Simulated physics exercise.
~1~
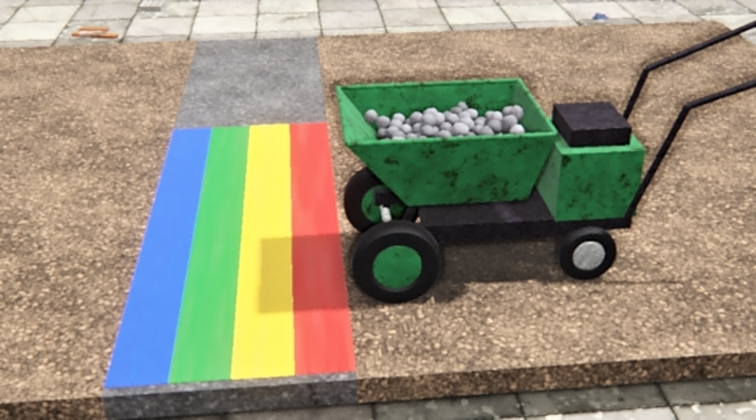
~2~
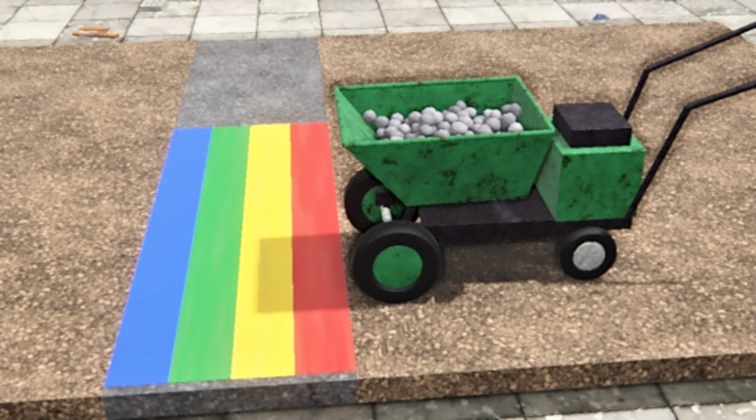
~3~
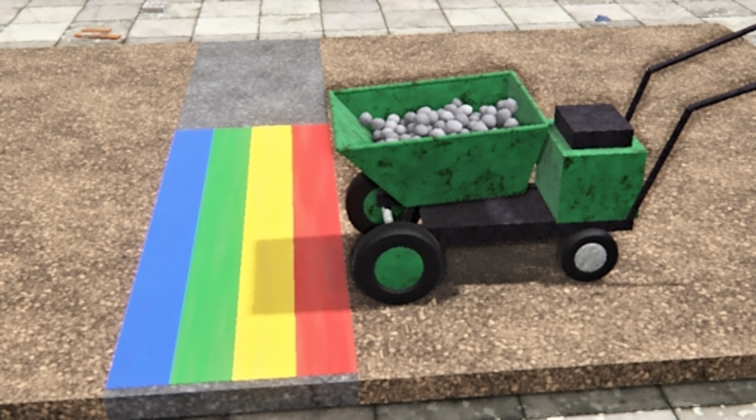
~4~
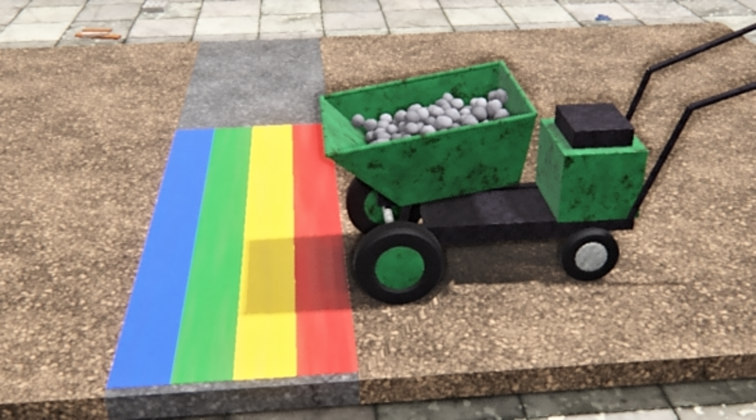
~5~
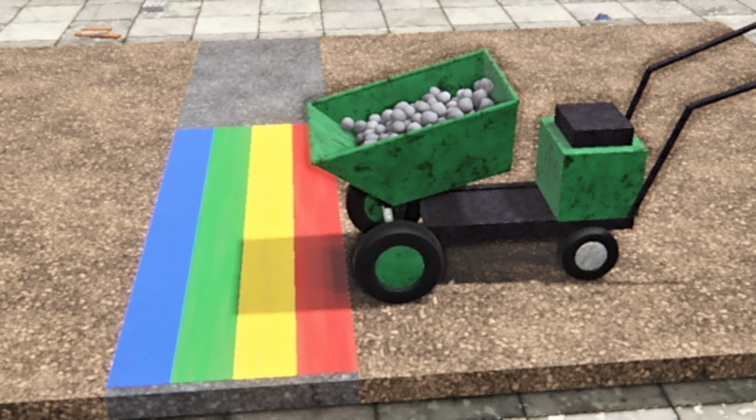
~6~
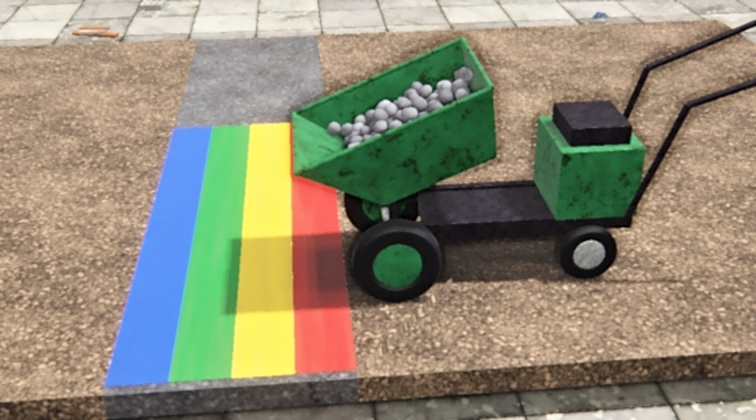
On a gravelly brown path edged by pale paving, seen from slightly above and to the side, a dark grey band runs across the ground. A green power barrow with black handles stands at right, its skip loaded with round grey cobbles, beside blue, green, yellow and red strips at left. The skip tilts steadily forward to the left, its rear rising, while the wheels and the camera stay still.
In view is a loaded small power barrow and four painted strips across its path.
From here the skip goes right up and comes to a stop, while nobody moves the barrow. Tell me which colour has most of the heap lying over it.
Most of the heap lies over green.
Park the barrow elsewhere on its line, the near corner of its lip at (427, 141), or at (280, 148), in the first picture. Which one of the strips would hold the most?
At the first spot the yellow one, at the second that blue strip.
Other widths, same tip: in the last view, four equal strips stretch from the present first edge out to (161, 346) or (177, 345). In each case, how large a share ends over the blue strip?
I'd say some 30 % for the first and some 30 % for the second.
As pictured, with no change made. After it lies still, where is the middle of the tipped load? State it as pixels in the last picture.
Once it all stops, the middle lies near (202, 270).
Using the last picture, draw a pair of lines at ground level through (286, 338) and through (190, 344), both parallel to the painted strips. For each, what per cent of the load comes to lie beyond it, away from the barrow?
I'd say some 80 in a hundred, and after that 40 in a hundred.
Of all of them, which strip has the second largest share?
Next in line comes the strip in blue.
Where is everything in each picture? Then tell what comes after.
In the first frame, lip of the skip (347, 145), level; top of the load (446, 130), round cobbles; red strip (322, 332); yellow strip (264, 336); green strip (205, 340); blue strip (145, 343).
In the second frame, lip of the skip (345, 146), tipped barely; top of the load (445, 129).
In the third frame, lip of the skip (339, 150), tipped barely; top of the load (461, 123).
In the fourth frame, lip of the skip (327, 156), tipped a little; top of the load (465, 123).
In the fifth frame, lip of the skip (313, 164), tipped clearly; top of the load (453, 116).
In the sixth frame, lip of the skip (296, 174), tipped clearly; top of the load (445, 97); red strip (323, 331); yellow strip (264, 335); green strip (205, 338); blue strip (146, 342).
Just after the last frame, skip tipped steeply; every one in the skip.
A moment on, skip tipped right over; roughly half in the skip; about a tenth over the yellow strip; roughly a third over the green strip; about a tenth over the blue strip.
Further on, skip tipped right over; roughly a quarter in the skip; about a tenth over the yellow strip; roughly a third over the green strip; roughly a quarter over the blue strip; about a tenth off the paint.
When it is over, skip tipped right over; roughly a quarter in the skip; not one over the red strip; about a tenth over the yellow strip; roughly a third over the green strip; roughly a quarter over the blue strip; about a tenth off the paint.
